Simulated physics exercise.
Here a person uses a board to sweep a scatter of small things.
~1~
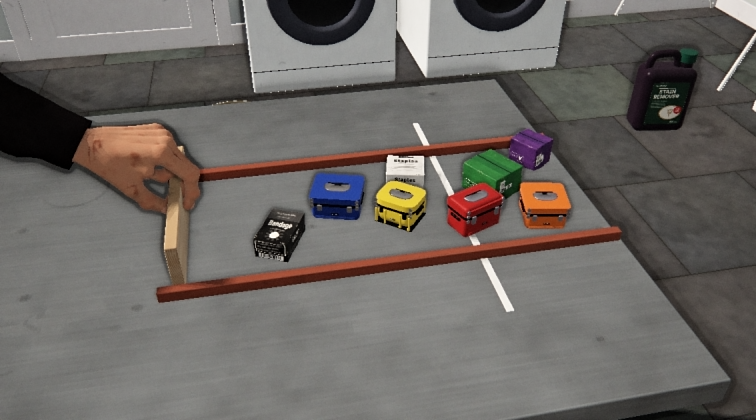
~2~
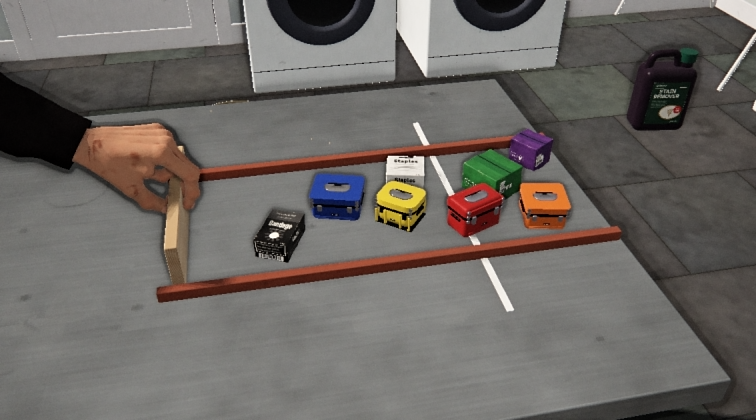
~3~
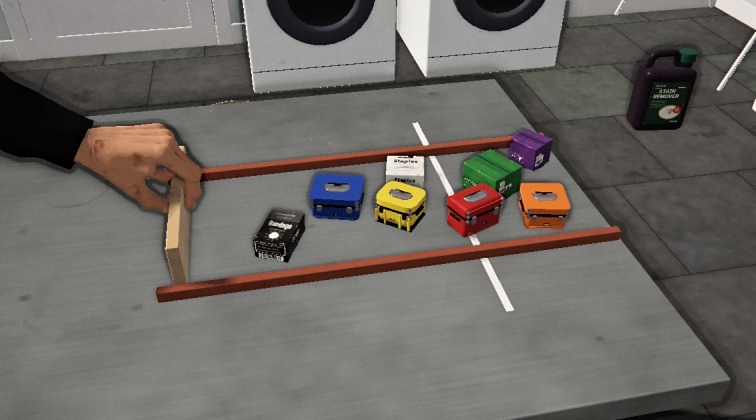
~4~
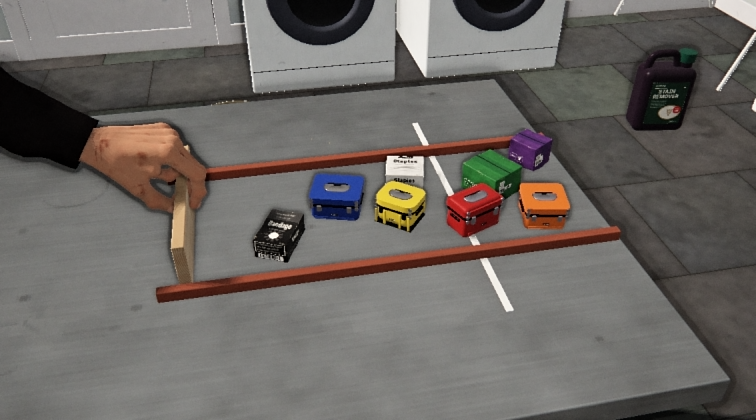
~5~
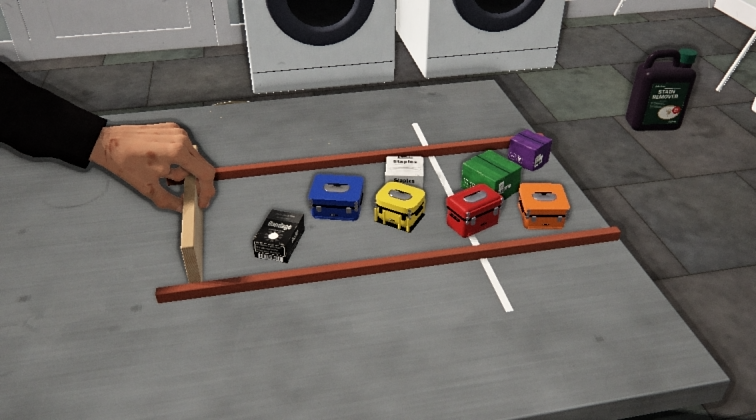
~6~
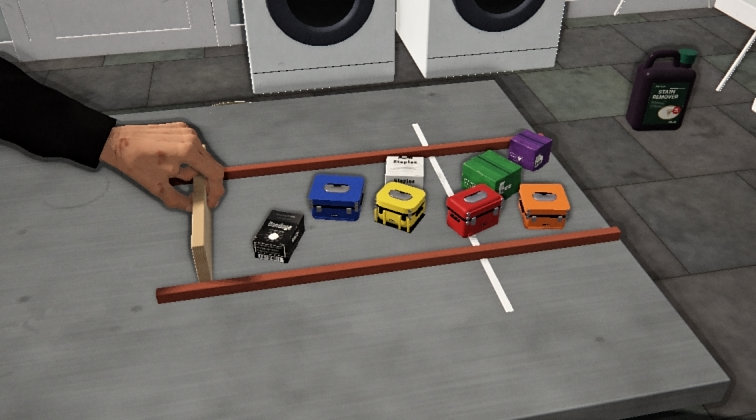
A hand slides an upright board slightly right between two red rails toward small, still boxes.
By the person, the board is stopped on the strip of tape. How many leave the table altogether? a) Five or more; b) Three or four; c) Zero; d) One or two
c, zero.
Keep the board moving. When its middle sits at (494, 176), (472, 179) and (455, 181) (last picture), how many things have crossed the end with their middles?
The numbers past the end are 2, 0 and 0.
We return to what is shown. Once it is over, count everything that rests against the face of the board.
2 end up touching it.
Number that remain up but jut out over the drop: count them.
That would be 0.
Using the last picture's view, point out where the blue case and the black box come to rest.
In the last picture, roughly (469, 175) and (481, 213).
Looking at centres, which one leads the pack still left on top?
That would be the purple box.
A little later, none off yet; purple box at rest near (530, 150); orange case at rest near (543, 207); green box at rest near (492, 177).
Next, none off yet; purple box at rest near (530, 150); orange case at rest near (543, 207); green box moving near (497, 176).
When it is over, the number that fall off is zero.
